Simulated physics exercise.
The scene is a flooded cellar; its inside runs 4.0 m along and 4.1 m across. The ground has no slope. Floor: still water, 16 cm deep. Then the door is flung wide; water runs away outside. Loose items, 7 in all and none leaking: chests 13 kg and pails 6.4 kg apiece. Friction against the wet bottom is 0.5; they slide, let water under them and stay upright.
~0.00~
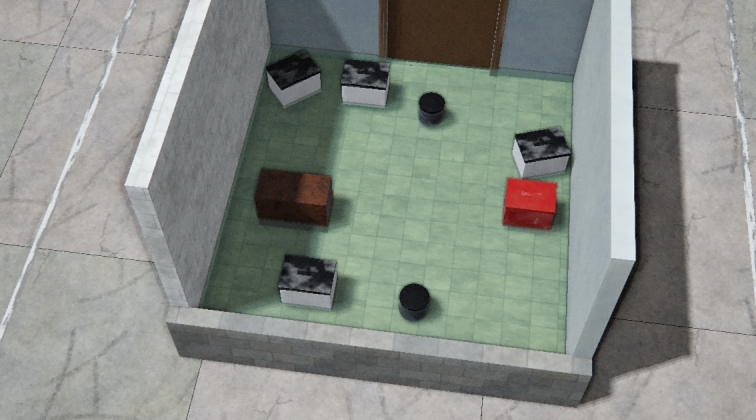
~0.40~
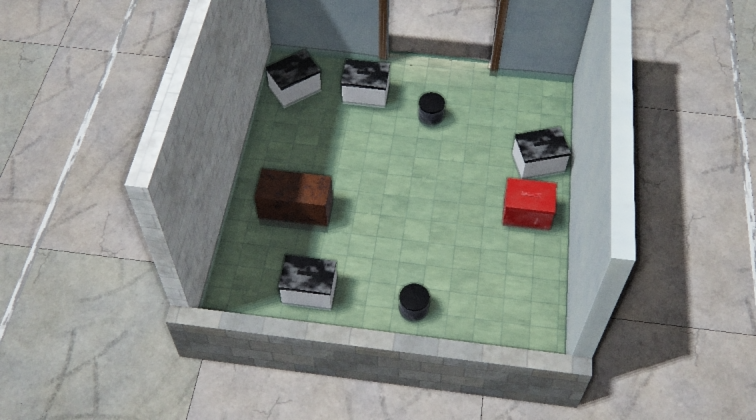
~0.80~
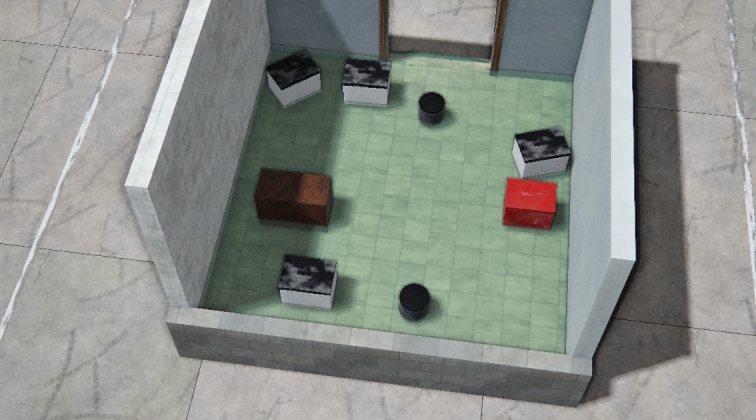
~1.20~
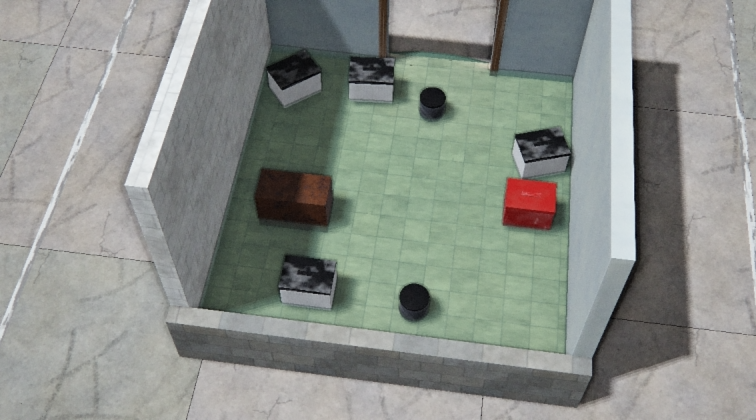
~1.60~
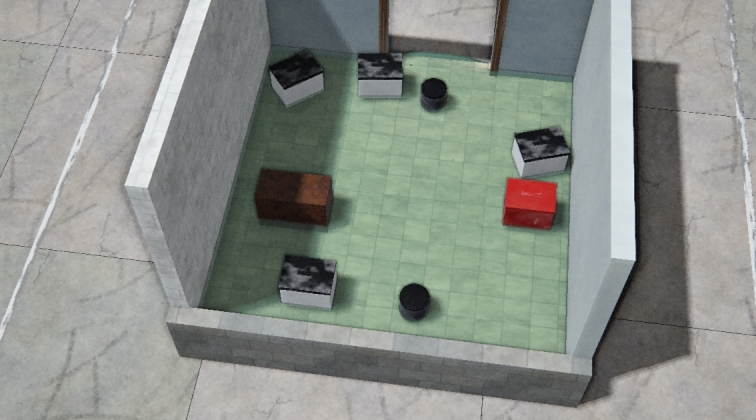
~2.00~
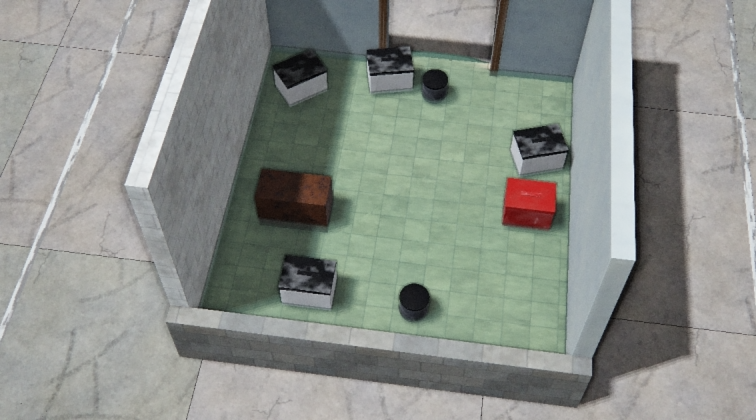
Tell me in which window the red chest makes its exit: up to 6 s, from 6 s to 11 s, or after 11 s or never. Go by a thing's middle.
After 11 s or never.
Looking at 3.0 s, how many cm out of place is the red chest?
Shift by then: About 20 cm.
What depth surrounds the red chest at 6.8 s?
Near 12 cm deep.
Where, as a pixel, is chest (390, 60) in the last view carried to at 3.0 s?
About pixel (414, 33).
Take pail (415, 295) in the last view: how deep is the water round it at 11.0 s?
Around 11 centimetres.
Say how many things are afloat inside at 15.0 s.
Then: 3.
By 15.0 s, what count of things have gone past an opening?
4 in total.
After 3.0 s the red chest is near (529, 185), 0.2 m from its start, afloat; 0 of 7 are out; 6 afloat.
After 6.8 s the red chest is near (528, 139), 0.8 m from its start, afloat; 2 of 7 are out; 5 afloat.
After 11.0 s the red chest is near (521, 111), 1.3 m from its start, afloat; 3 of 7 are out; 4 afloat.
After 15.0 s the red chest is near (488, 66), 2.0 m from its start, afloat; 4 of 7 are out; 3 afloat.
